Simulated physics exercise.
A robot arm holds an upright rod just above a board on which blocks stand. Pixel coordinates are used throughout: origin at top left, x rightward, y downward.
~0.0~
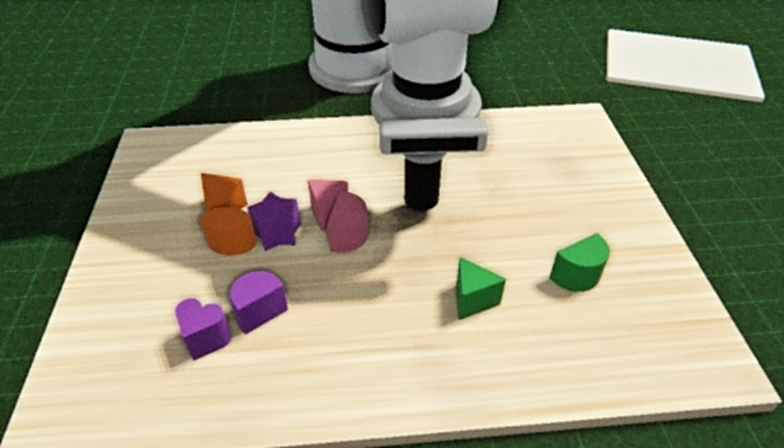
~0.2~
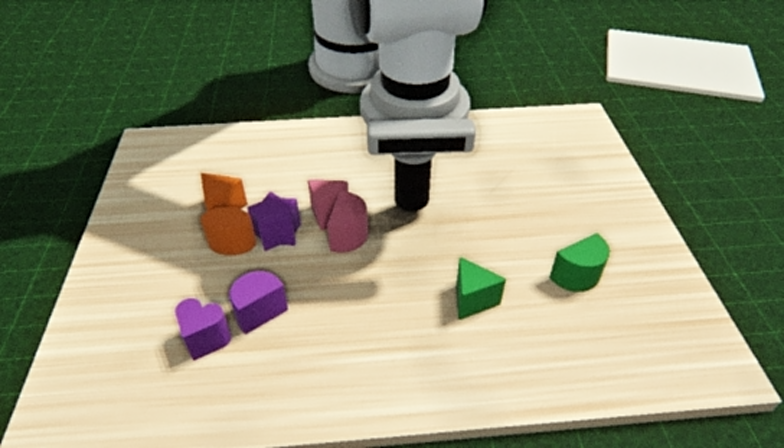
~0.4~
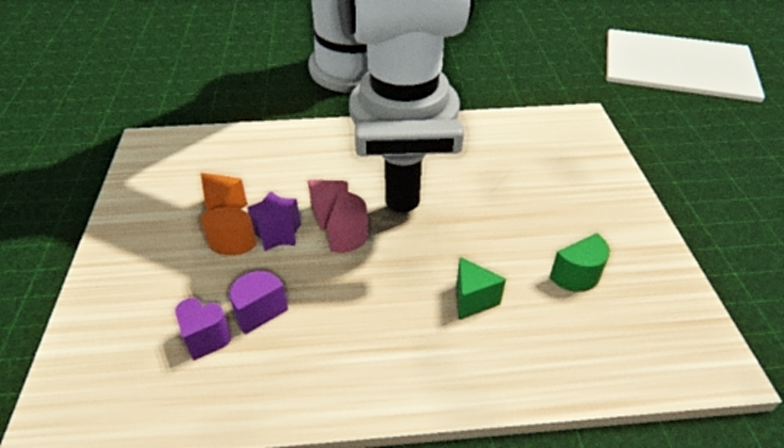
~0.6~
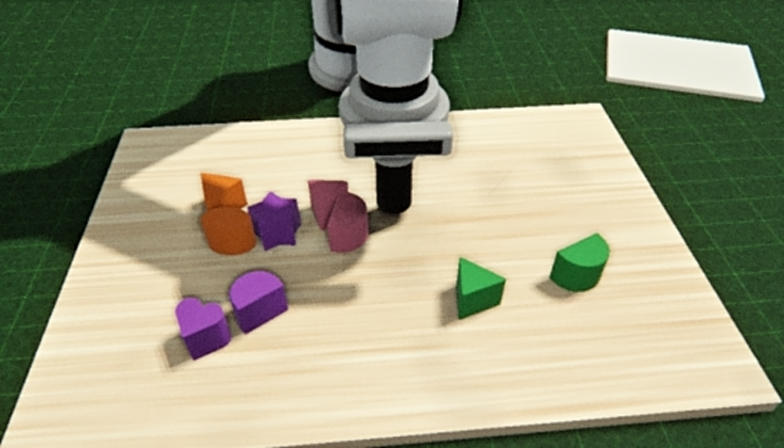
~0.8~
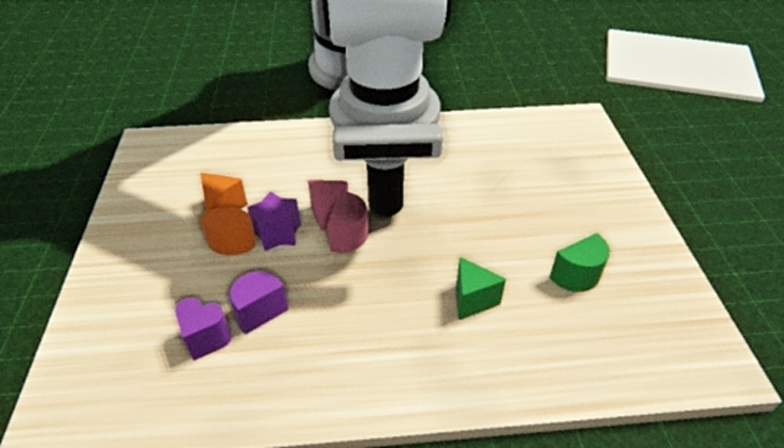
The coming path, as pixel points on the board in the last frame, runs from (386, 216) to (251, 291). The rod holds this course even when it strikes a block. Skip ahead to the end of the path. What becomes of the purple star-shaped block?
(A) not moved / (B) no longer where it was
B (no longer where it was)
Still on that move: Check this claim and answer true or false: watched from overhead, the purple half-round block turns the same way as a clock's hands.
False
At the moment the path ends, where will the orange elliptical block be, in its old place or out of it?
It moves.
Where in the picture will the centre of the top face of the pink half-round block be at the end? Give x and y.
It ends at (197, 262).
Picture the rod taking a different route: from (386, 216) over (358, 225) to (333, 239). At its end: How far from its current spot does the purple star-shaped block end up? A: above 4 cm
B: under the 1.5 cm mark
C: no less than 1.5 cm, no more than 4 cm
The one that fits is B, under the 1.5 cm mark.
What follows on the original path. One third of the way, rod (344, 229); pink triangle (321, 188), turned 15° clockwise; pink half-round block (305, 229).
Two thirds of the way, rod (298, 254); orange elliptical block (212, 214); purple star-shaped block (263, 211), turned 50° clockwise; pink triangle (321, 188), turned 15° clockwise; pink half-round block (251, 248), turned 40° clockwise.
At the end, rod (248, 280); purple heart not moved; orange elliptical block (212, 214); purple half-round block (241, 300), turned 25° anticlockwise; purple star-shaped block (263, 211), turned 50° clockwise; pink triangle (321, 188), turned 15° clockwise; pink half-round block (197, 262), turned 75° clockwise.
